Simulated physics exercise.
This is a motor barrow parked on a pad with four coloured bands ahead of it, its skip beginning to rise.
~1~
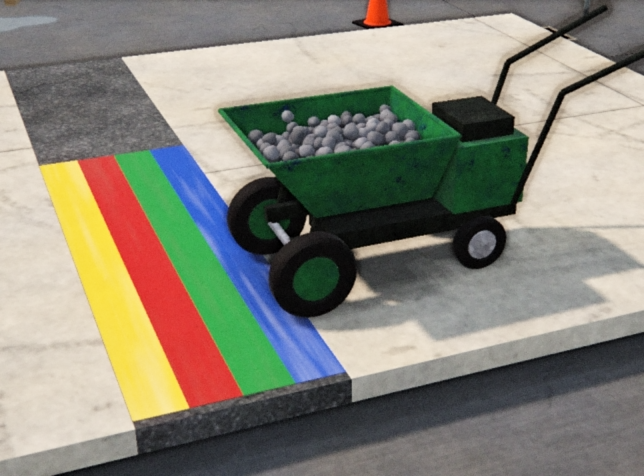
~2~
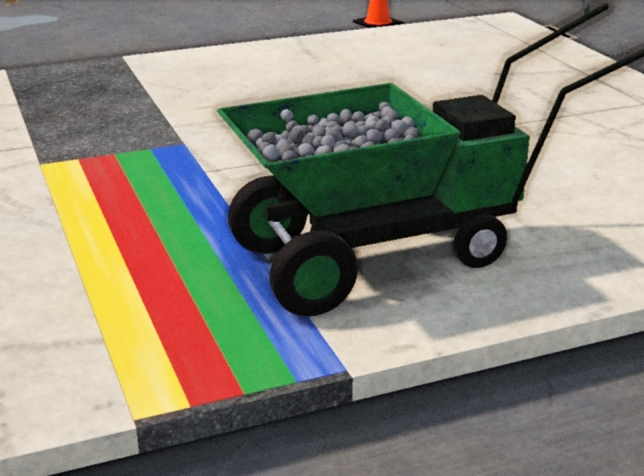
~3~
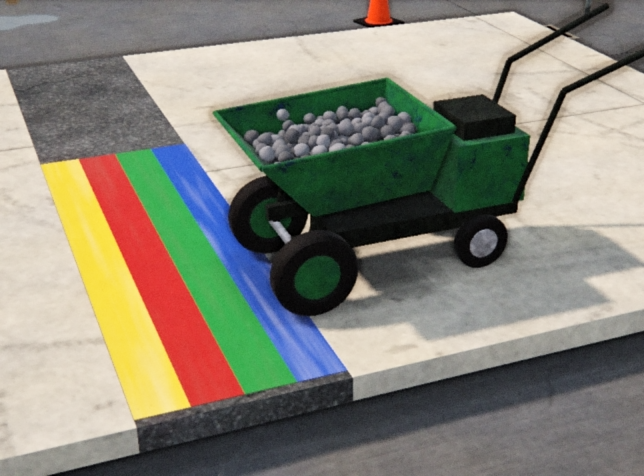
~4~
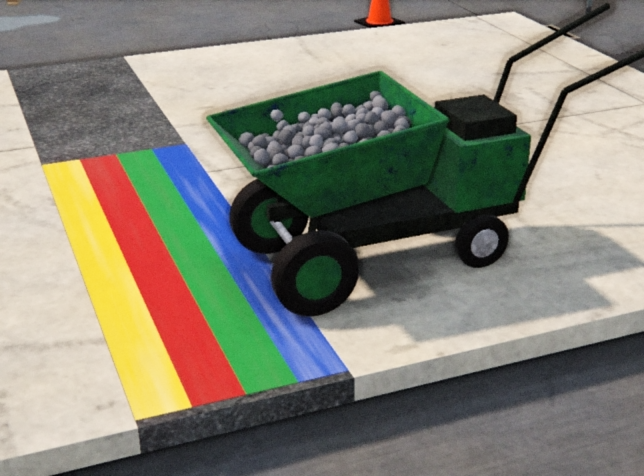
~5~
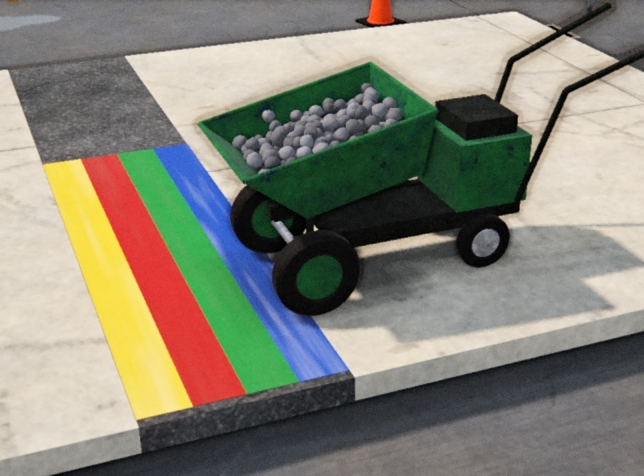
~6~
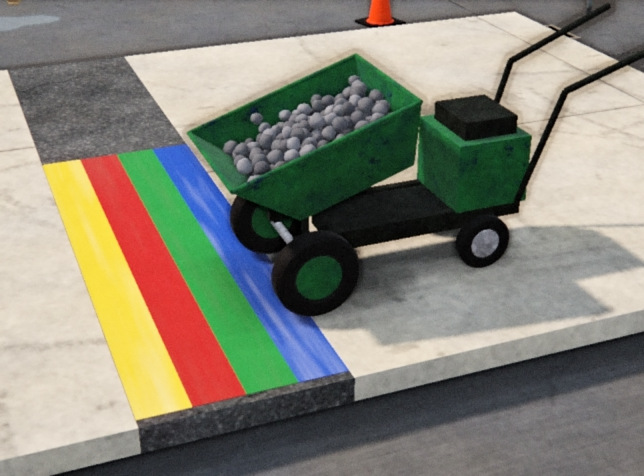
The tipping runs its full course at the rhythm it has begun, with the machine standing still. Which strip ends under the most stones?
Most covered: The yellow band.
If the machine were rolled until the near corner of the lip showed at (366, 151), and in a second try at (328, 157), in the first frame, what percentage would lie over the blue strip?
First some 10, then 0 per cent.
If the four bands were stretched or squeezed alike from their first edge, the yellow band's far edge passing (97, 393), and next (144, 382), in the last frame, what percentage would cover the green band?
Roughly 0 per cent, and 0 per cent.
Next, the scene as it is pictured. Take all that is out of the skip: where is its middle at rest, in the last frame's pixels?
At about (98, 311).
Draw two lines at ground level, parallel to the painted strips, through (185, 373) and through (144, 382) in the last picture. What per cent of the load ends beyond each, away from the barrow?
Near 80 % and 50 %.
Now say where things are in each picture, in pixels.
In the first frame, lip of the skip at (268, 166), level; top of the load at (348, 148), round cobbles; blue strip at (299, 344); green strip at (250, 355); red strip at (199, 366); yellow strip at (146, 377).
In the second frame, lip of the skip at (267, 166), level; top of the load at (347, 146).
In the third frame, lip of the skip at (262, 169), tipped barely; top of the load at (357, 141).
In the fourth frame, lip of the skip at (255, 175), tipped a little; top of the load at (367, 132).
In the fifth frame, lip of the skip at (245, 182), tipped a little; top of the load at (358, 127).
In the sixth frame, lip of the skip at (233, 192), tipped clearly; top of the load at (358, 119); blue strip at (302, 343); green strip at (253, 354); red strip at (202, 365); yellow strip at (149, 376).
Soon, skip tipped steeply; all in the skip.
A while on, skip tipped right over; about two thirds in the skip; a stray few over the red strip; about a quarter over the yellow strip; a stray few falling; a stray few off the paint.
Towards the end, skip tipped right over; about a quarter in the skip; a small part over the red strip; about a third over the yellow strip; about a third off the paint.
Finally, skip tipped right over; a small part in the skip; none over the blue strip; none over the green strip; a small part over the red strip; about a third over the yellow strip; about half off the paint.
